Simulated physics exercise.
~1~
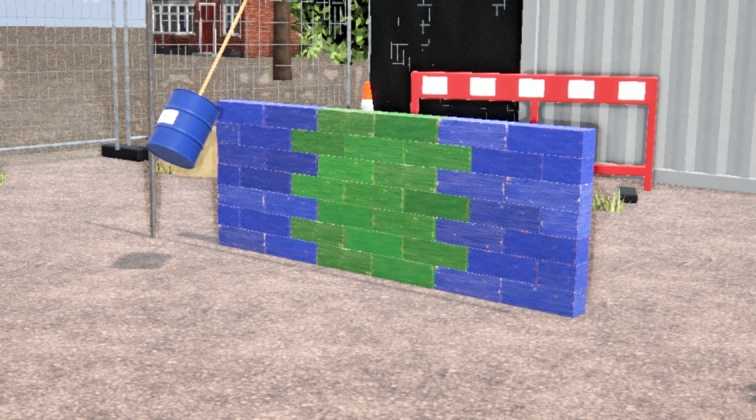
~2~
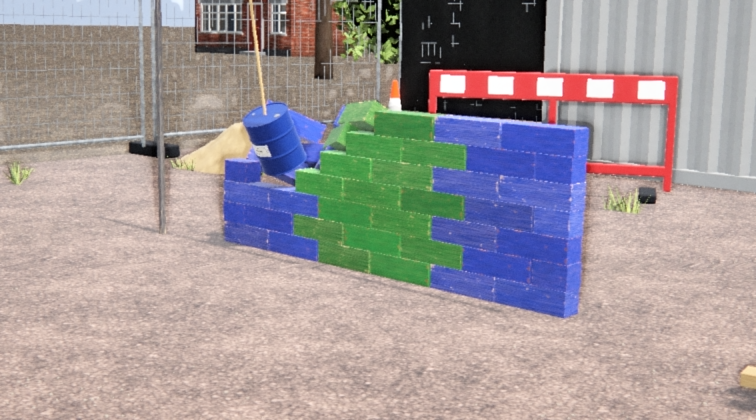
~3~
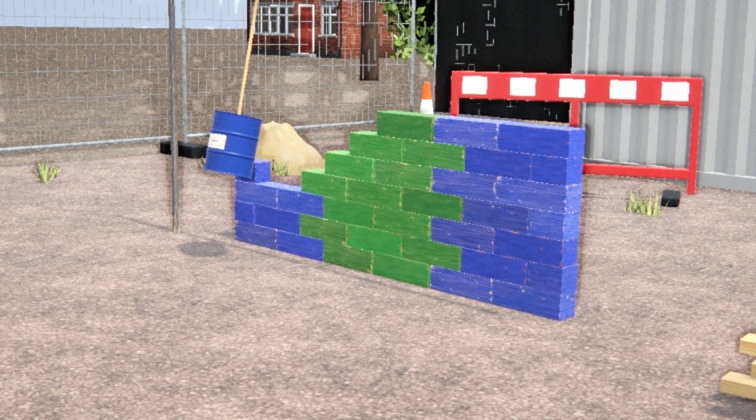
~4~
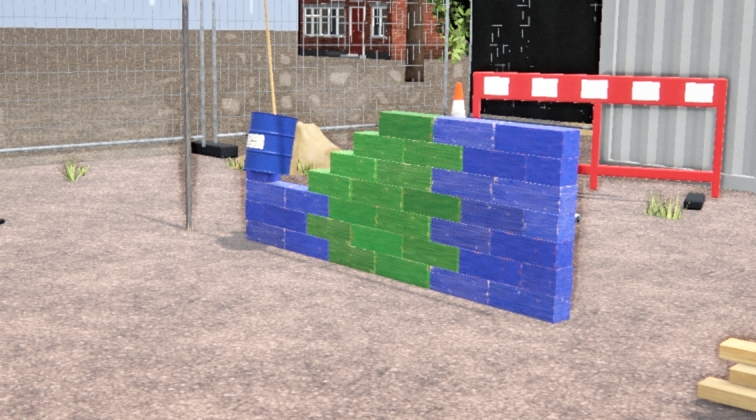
On a gravelly yard beside wire fencing, a blue drum on a line swings into the left end of a blue and green block wall, knocking away upper blocks, mostly blue; the drum then hangs over the lowered end while the rest stays standing in a stepped slope.
